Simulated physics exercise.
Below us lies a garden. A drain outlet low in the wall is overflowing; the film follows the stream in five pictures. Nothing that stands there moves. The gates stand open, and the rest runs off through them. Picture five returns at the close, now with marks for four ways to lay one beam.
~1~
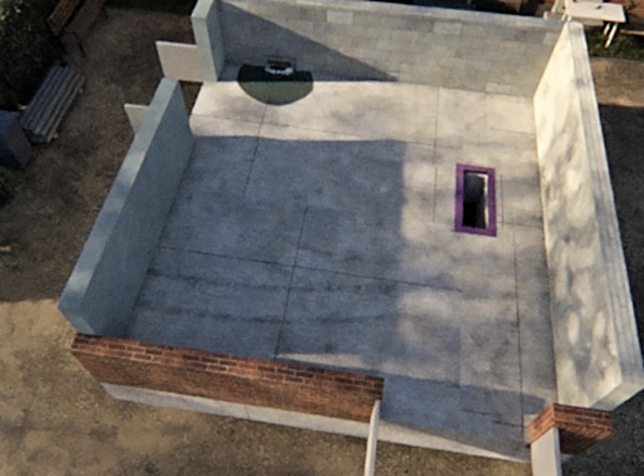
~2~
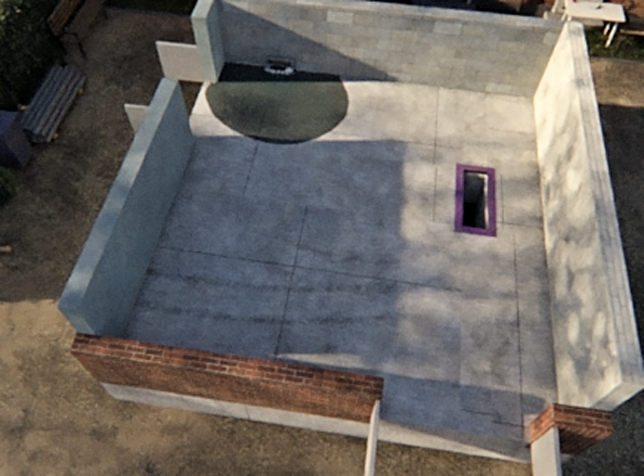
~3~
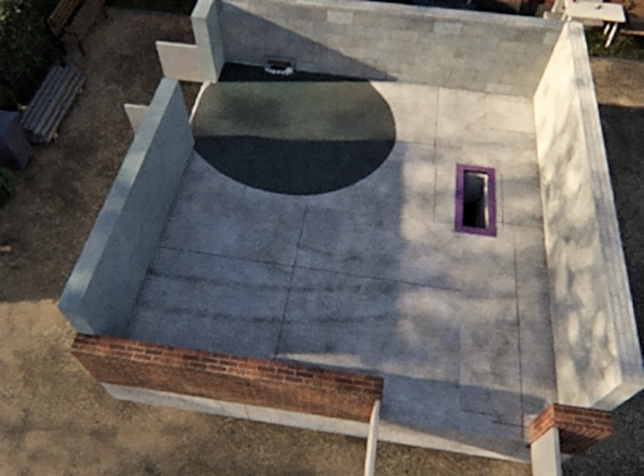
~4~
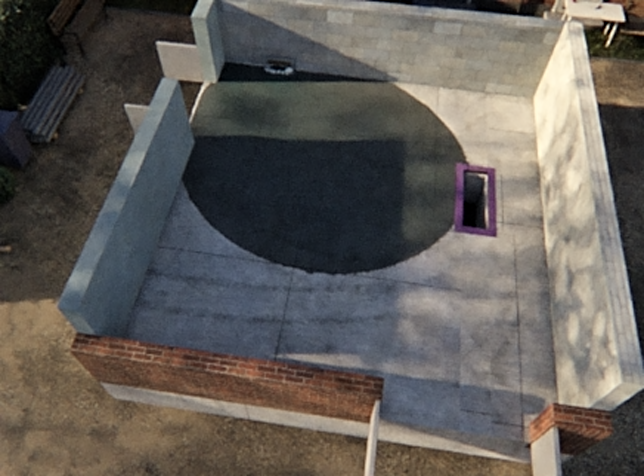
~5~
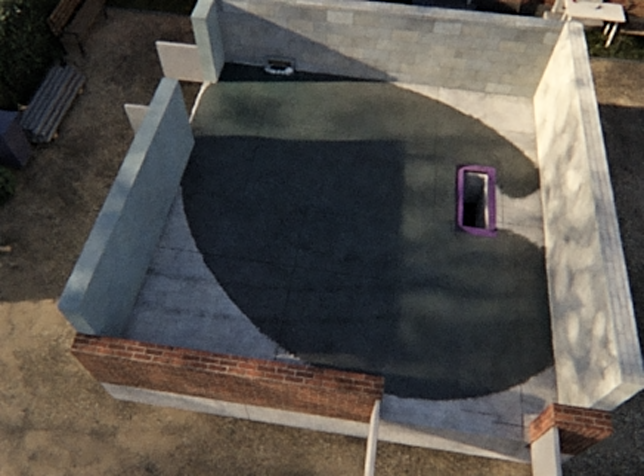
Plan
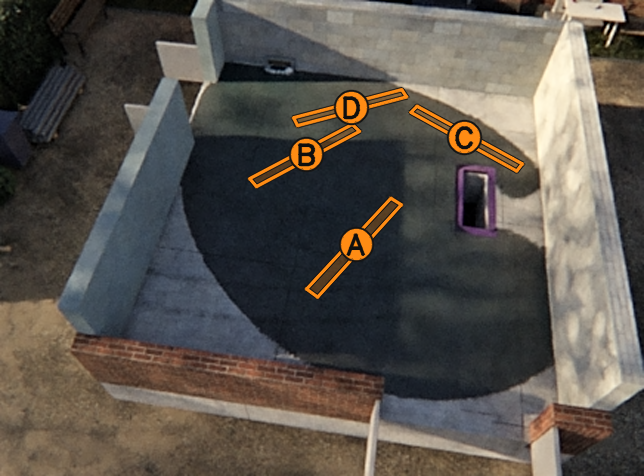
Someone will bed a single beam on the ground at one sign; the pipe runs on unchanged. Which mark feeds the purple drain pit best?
Position A.
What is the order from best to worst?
A, C, B, D.
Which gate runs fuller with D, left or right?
The right gate.
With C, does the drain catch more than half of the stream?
No, it does not.
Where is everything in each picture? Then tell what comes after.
In the first frame, outfall at (280, 63); purple drain pit at (475, 199); open gate at (453, 412); open gate at (206, 111); 3 % of the ground under water, visible out to (248, 92); purple drain pit still dry.
In the second frame, 11 % of the ground under water, visible out to (325, 132); purple drain pit still dry.
In the third frame, 24 % of the ground under water, visible out to (369, 173); purple drain pit still dry.
In the fourth frame, 45 % of the ground under water, visible out to (436, 238); purple drain pit still dry.
In the fifth frame, 70 % of the ground under water, visible out to (548, 349); purple drain pit taking water.
In orange, A from (312, 293) to (396, 201); B from (253, 182) to (355, 127); C from (413, 109) to (519, 167); D from (295, 121) to (404, 93).
For position A, about 41 % of the stream goes into the purple drain pit, about 59 % out by the gates.
For position B, about 17 % of the stream goes into the purple drain pit, about 83 % out by the gates.
For position C, about 26 % of the stream goes into the purple drain pit, about 74 % out by the gates.
For position D, about 10 % of the stream goes into the purple drain pit, about 90 % out by the gates.
